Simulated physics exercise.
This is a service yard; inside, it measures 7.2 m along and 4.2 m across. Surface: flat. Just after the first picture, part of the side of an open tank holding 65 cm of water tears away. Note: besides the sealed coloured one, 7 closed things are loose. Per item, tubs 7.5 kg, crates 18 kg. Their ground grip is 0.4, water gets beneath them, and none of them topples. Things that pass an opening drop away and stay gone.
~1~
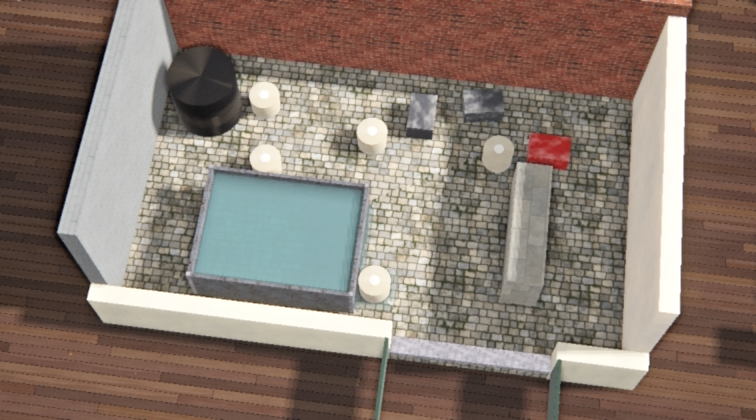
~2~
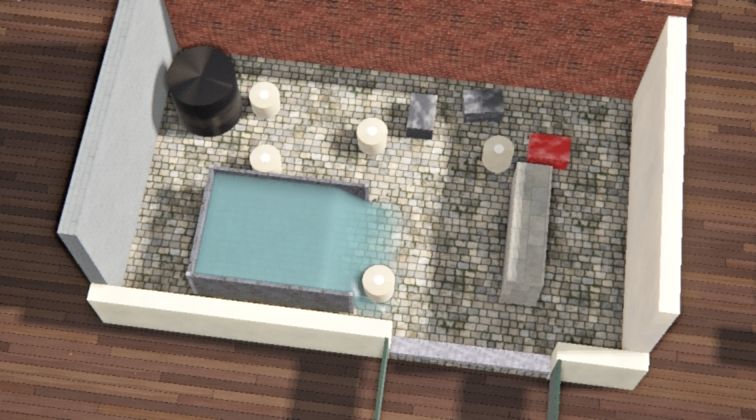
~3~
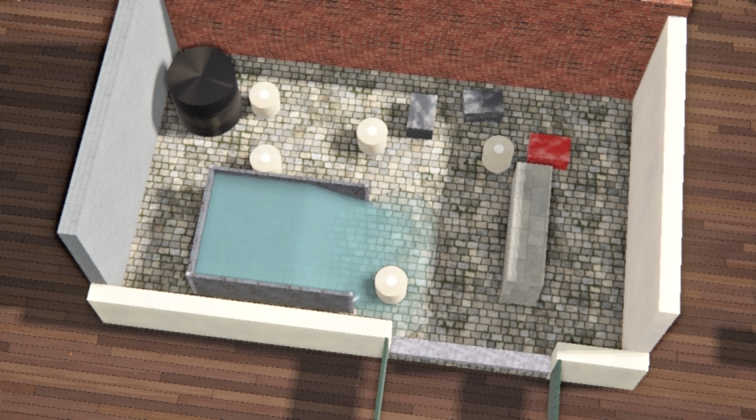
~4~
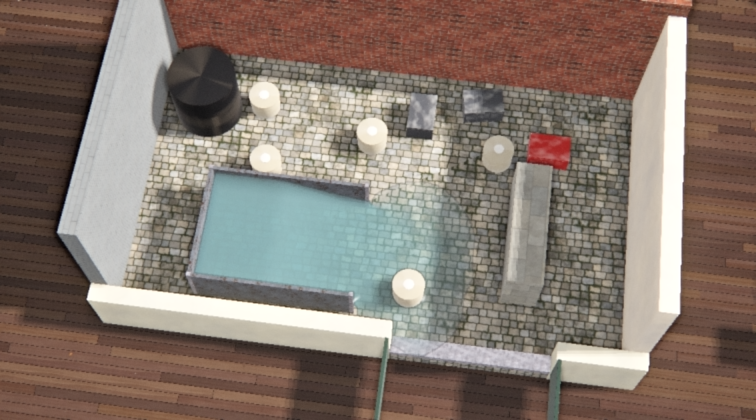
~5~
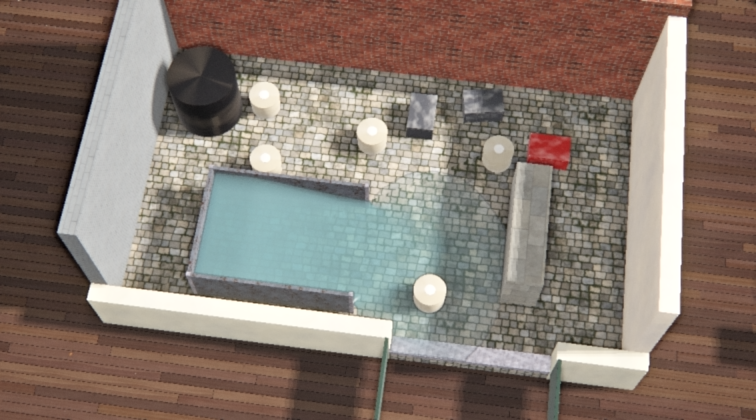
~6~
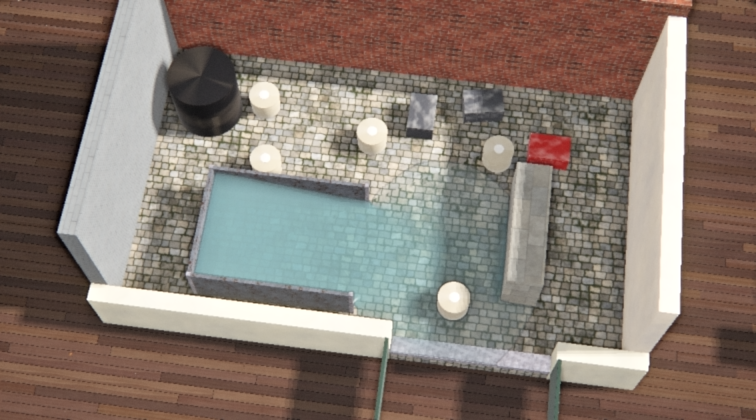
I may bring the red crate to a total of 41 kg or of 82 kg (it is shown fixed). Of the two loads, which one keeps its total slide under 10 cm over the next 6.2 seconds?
Watching this, I'd bet even the lighter version stays within bounds.
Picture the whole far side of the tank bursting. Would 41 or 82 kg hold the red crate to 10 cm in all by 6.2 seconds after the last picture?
Just the heavier one.
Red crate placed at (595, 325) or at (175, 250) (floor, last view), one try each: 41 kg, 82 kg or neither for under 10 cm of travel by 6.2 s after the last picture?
At the first place you need the bigger mass, and at the second the small mass does it.
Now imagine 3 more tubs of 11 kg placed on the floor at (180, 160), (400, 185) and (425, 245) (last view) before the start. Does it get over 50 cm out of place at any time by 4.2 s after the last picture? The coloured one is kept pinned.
Order as listed: Inside the limit, inside the limit, outside the limit.
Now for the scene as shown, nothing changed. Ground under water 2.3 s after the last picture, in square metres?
My estimate is roughly 18 m2.
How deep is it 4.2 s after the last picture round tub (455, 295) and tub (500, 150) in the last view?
Close to 12 and 9 centimetres.
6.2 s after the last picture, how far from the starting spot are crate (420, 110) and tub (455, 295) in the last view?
So the first is off by 60 centimetres, the second by 300 centimetres.
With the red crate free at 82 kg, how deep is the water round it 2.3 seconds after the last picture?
4 cm, roughly.
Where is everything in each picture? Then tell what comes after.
In the first frame, the red crate at (550, 147), on the bottom; water covers 3.6 m2; 0 of 8 have shifted.
In the second frame, the red crate at (550, 147) rests on the ground; 4.5 m2 under water; 1 of 8 have shifted.
In the third frame, the red crate at (550, 147), on the bottom; water covers 5.7 m2; 1 of 8 have shifted.
In the fourth frame, the red crate at (550, 147), on the bottom; 7.1 m2 under water; 1 of 8 have shifted.
In the fifth frame, the red crate at (550, 147) rests on the ground; 8.6 m2 under water; 1 of 8 have shifted.
In the sixth frame, the red crate at (550, 147), on the bottom; 9.5 m2 under water; 1 of 8 have shifted.
Then, 0.6 s after the last picture the red crate would be 0 cm from its start with 41 kg and 0 cm from its start with 82 kg; 3 cm of water round it then.
Then, 2.3 s after the last picture the red crate would be 0 cm from its start with 41 kg and 0 cm from its start with 82 kg; 4 cm of water round it then.
Then, 4.2 s after the last picture the red crate would be 0 cm from its start with 41 kg and 0 cm from its start with 82 kg; 7 cm of water round it then.
Then, 6.2 s after the last picture the red crate would be 0 cm from its start with 41 kg and 0 cm from its start with 82 kg; 7 cm of water round it then.
